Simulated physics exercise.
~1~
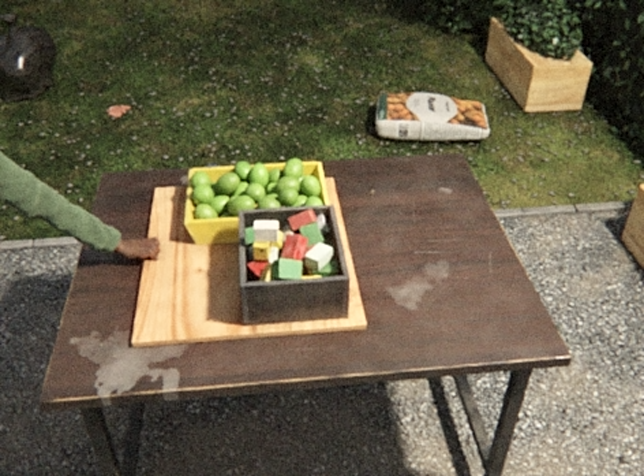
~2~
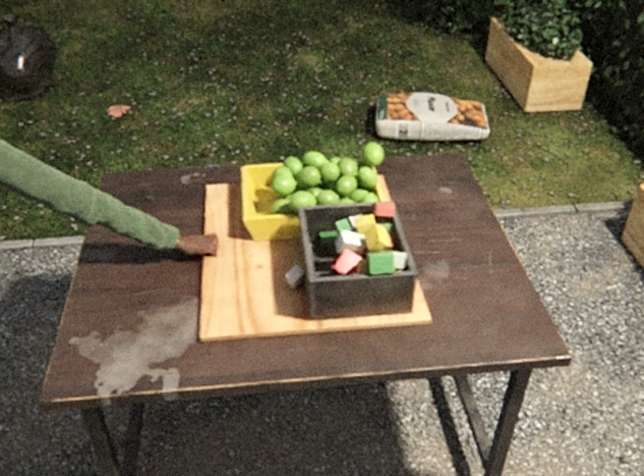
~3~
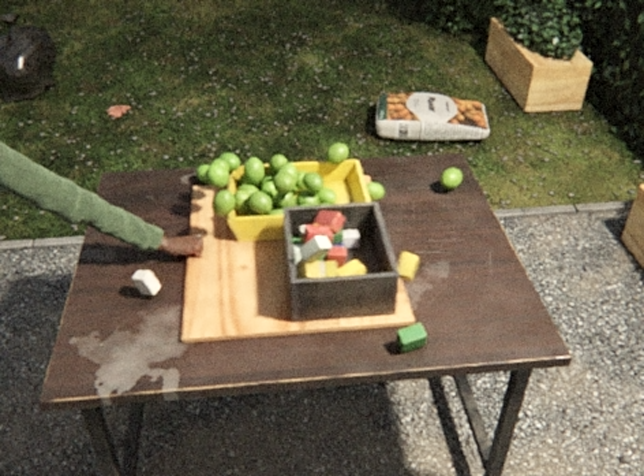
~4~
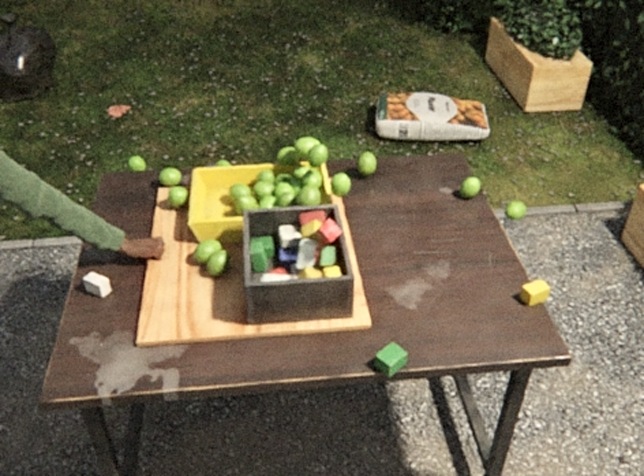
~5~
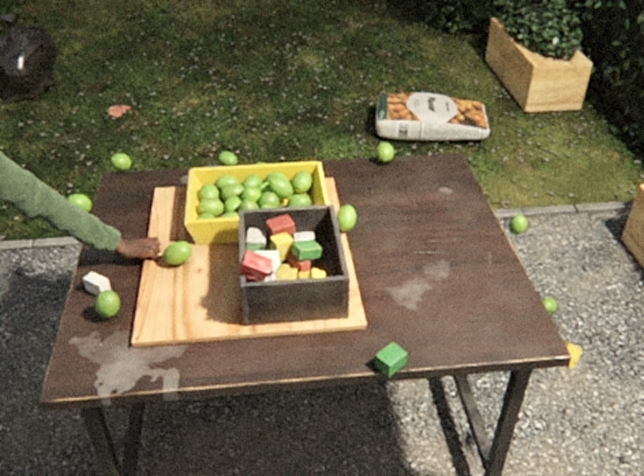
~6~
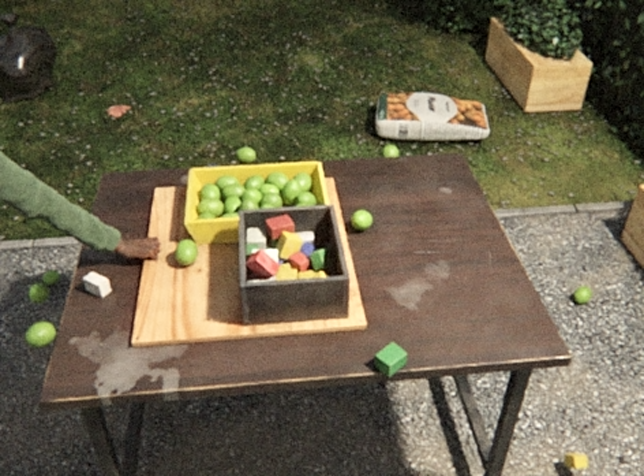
On an outdoor table, a green-sleeved arm jerked a board right and back, then held it still as limes and a few coloured blocks spilled from its yellow and black totes, some rolling off the table, though many limes stayed inside.
